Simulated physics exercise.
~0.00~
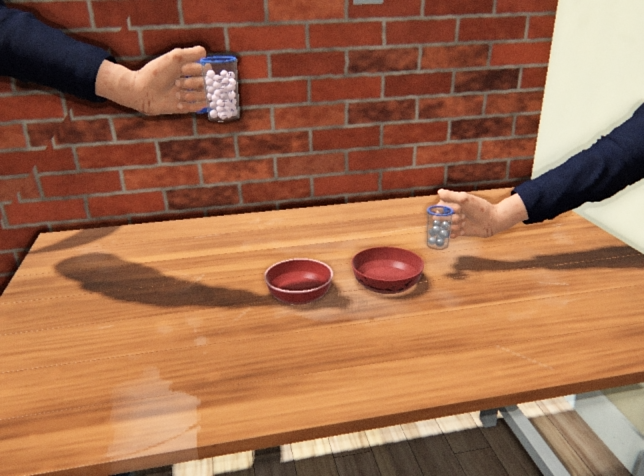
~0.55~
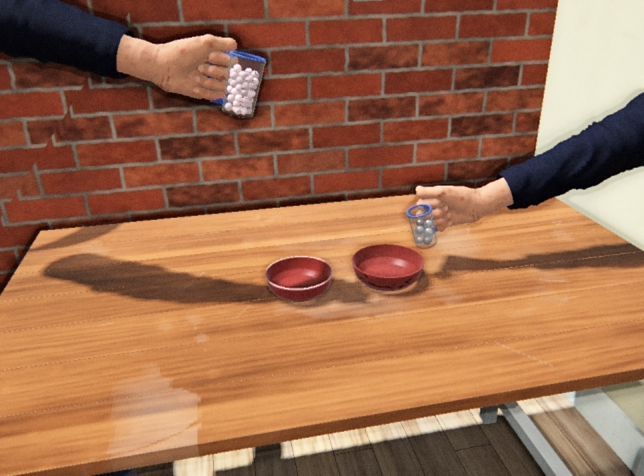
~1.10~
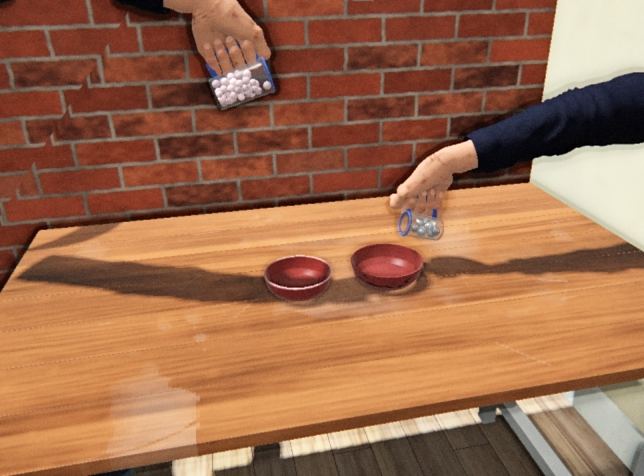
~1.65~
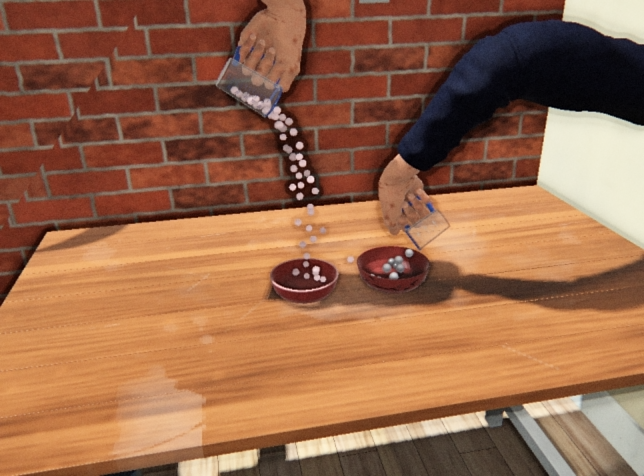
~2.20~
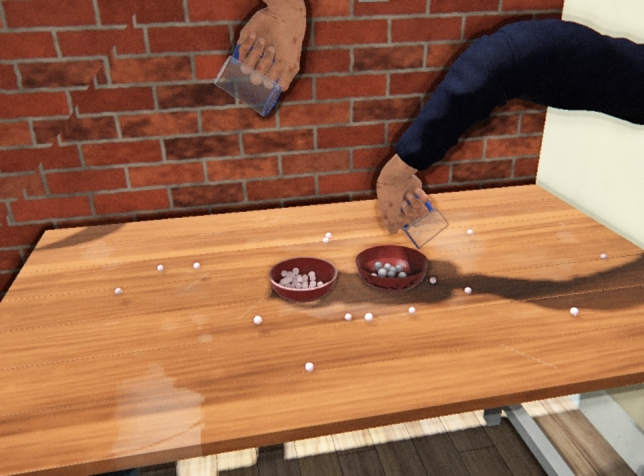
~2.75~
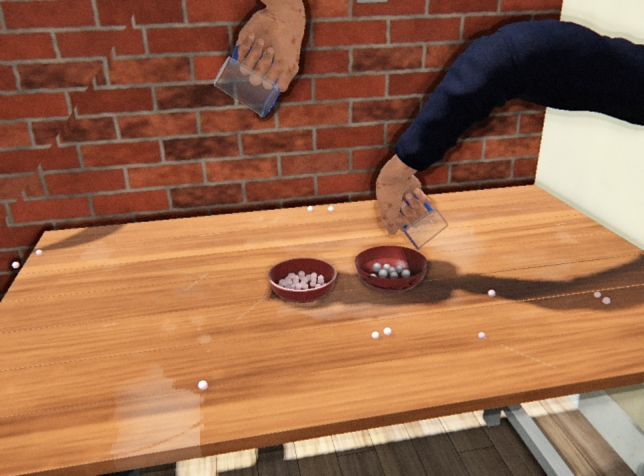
The clip shows two hands tipping clear cups of small pale balls over two red dishes on a wooden table, the left from higher up. The left cup's balls partly bounce out and scatter across the table, while the right cup's balls all settle in the right dish.
